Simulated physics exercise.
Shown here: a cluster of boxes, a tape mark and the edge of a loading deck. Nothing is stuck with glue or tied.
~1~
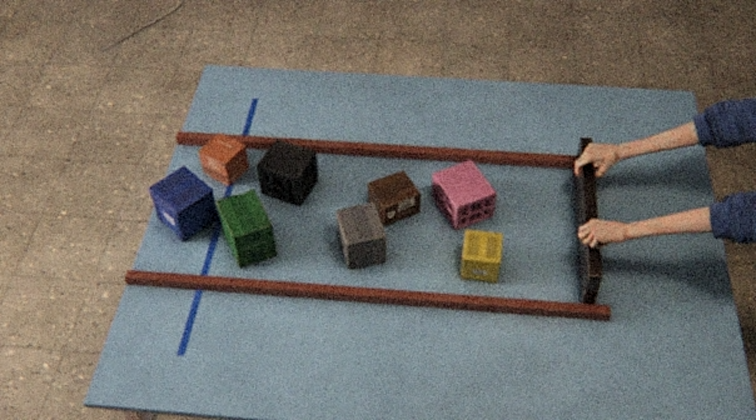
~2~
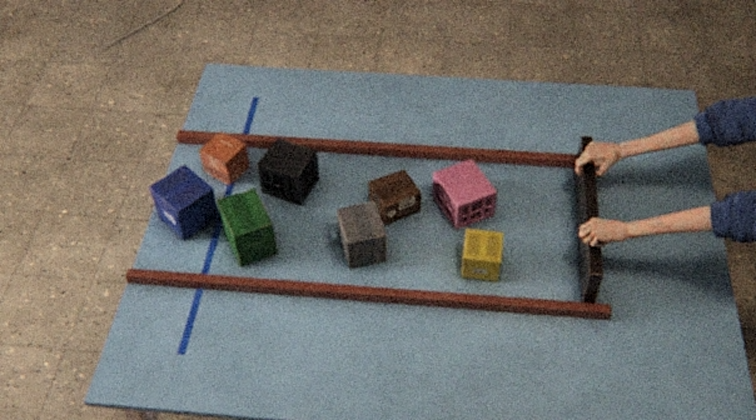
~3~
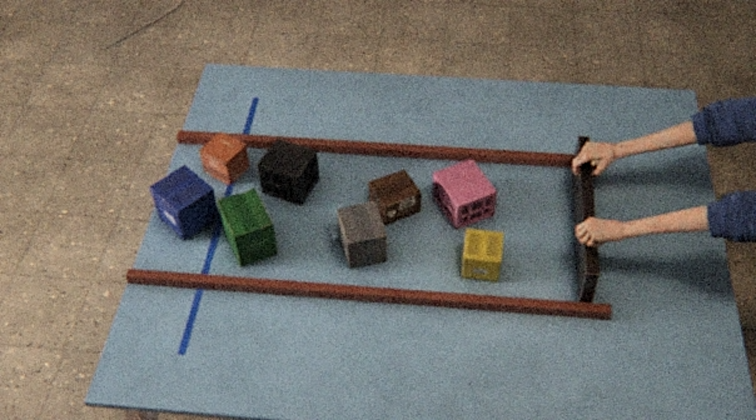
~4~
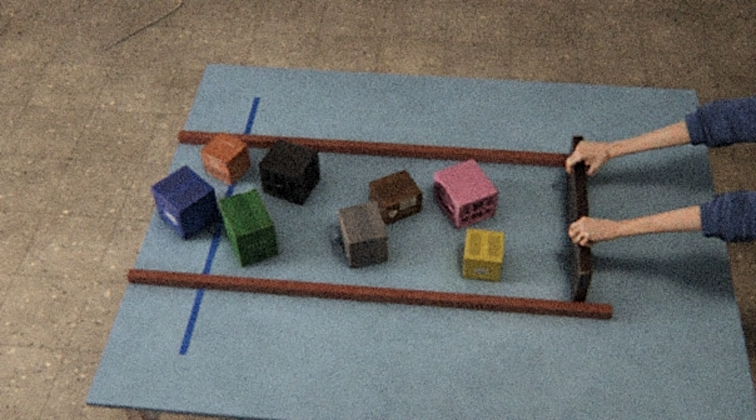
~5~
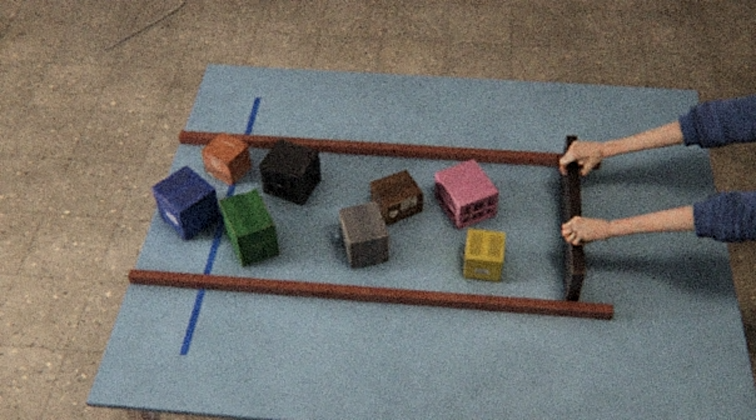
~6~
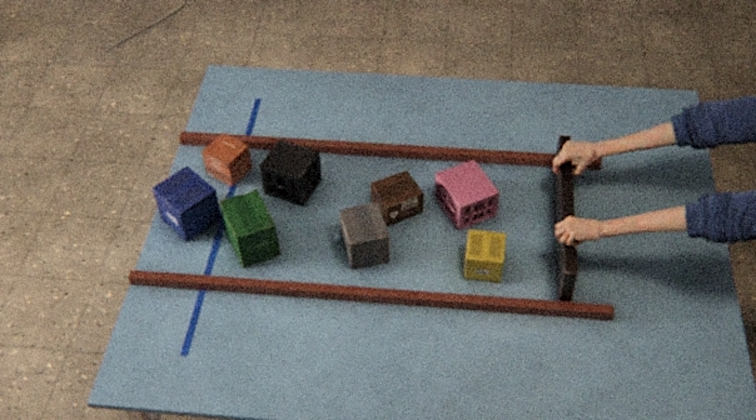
Two hands slide a dark plank slightly leftward between two reddish-brown rails on a blue surface, while the eight colored boxes ahead of it, some near a blue tape line, show no clear movement of their own.
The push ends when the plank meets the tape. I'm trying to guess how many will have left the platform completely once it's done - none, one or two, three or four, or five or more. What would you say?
In the end, the drop-off count sits at three or a four.
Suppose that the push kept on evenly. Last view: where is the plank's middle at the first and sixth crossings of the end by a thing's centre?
The first one at (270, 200), the next at (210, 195).
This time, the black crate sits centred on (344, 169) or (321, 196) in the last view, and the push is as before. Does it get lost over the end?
The black crate stays put the first time and is gone the second time.
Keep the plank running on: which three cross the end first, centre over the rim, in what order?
First comes the orange box, next the blue tote, and after that the green box.
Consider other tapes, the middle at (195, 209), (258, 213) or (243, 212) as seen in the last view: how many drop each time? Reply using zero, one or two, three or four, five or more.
In order: 5 or more; just one or two; either three or four.
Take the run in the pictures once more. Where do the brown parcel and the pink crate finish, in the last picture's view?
Brown parcel: (168, 198); pink crate: (212, 168).
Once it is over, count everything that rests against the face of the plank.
2 in contact.
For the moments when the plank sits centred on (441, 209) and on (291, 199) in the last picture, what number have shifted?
By then 3, and later 8.
Soon after, none off yet; blue tote at rest near (188, 204); orange box at rest near (227, 160); green box at rest near (250, 228).
After that, none off yet; blue tote displaced a little near (171, 196); orange box displaced well along near (175, 150); green box displaced about its own width near (178, 240).
In the end, the number that fall off is three or four; gone, black crate, green box, orange box and blue tote.
